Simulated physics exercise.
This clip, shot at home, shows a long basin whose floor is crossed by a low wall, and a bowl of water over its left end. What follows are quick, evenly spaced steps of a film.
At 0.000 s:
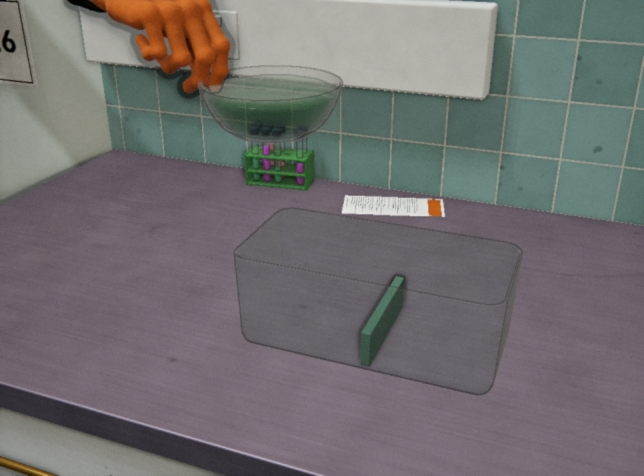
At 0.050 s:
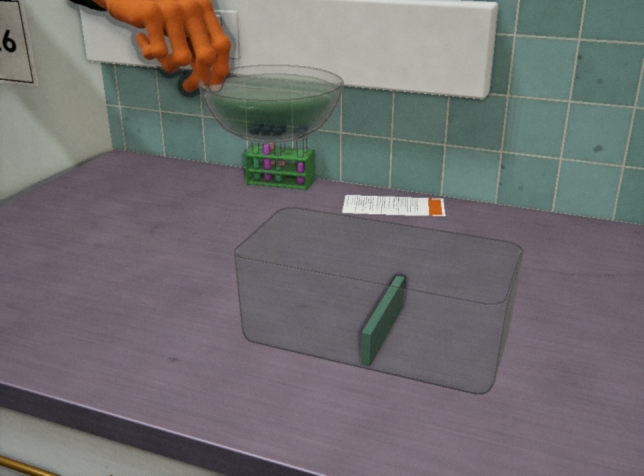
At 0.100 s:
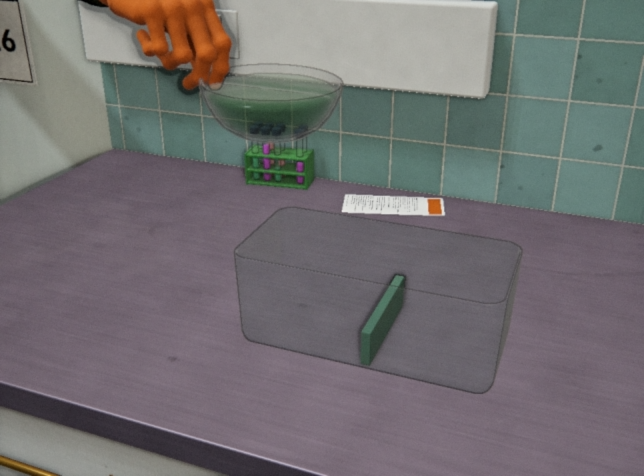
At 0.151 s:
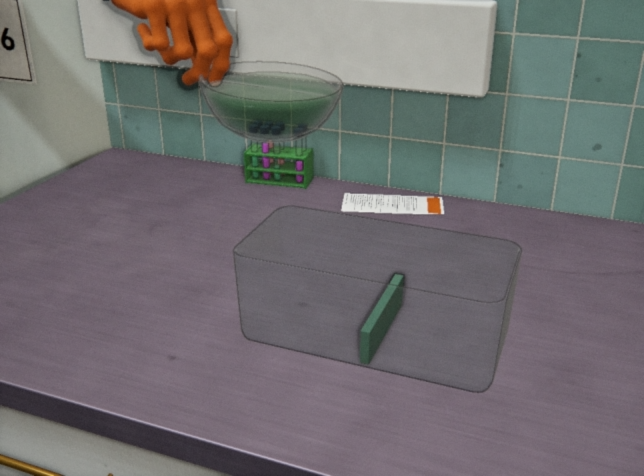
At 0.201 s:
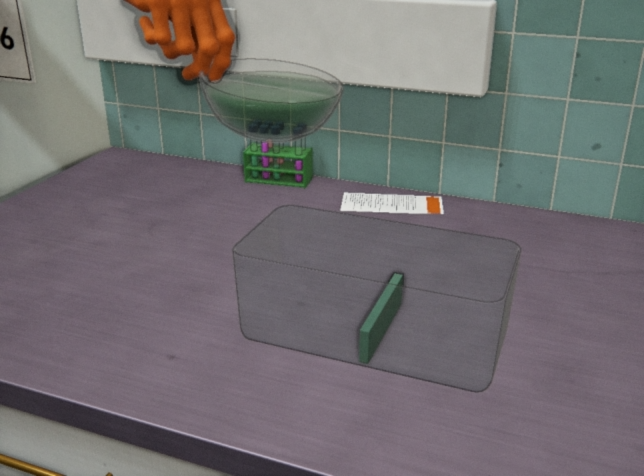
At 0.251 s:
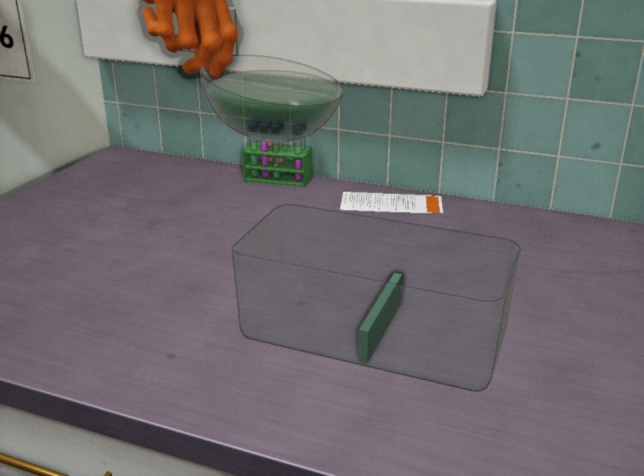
An orange hand slowly tilts a clear bowl of green liquid rightward above a purple counter.
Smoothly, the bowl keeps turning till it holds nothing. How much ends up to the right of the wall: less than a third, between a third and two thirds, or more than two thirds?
The share right of the wall falls in the middle range, one third to two thirds.
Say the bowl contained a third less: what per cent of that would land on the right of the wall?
My estimate is about 40 percent.
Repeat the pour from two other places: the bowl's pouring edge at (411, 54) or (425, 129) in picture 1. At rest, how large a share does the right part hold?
You'd get 90 percent from the first and 95 percent from the second.
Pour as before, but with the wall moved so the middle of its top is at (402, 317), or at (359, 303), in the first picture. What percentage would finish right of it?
Estimated: 35 % first, 80 % second.
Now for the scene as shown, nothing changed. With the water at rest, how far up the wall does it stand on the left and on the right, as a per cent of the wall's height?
Left about 20, right about 40.
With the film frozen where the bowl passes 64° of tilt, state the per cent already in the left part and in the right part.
5 % left, 25 % right.
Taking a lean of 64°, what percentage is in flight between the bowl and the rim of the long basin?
Near 40 parts in a hundred.
A moment on, the bowl is tipped part way and 29 per cent is still to pour, 7 is left of the wall and 23 right of it.
Next, the bowl is tipped on its side and 0 per cent is still to pour, 37 is left of the wall and 59 right of it.
Then the bowl is tipped right over and 0 per cent is still to pour, 40 is left of the wall and 60 right of it.
Later the bowl is tipped right over and 0 per cent is still to pour, 40 is left of the wall and 60 right of it.
Finally, 40 per cent lies left of the wall, 60 right of it and 1 outside.
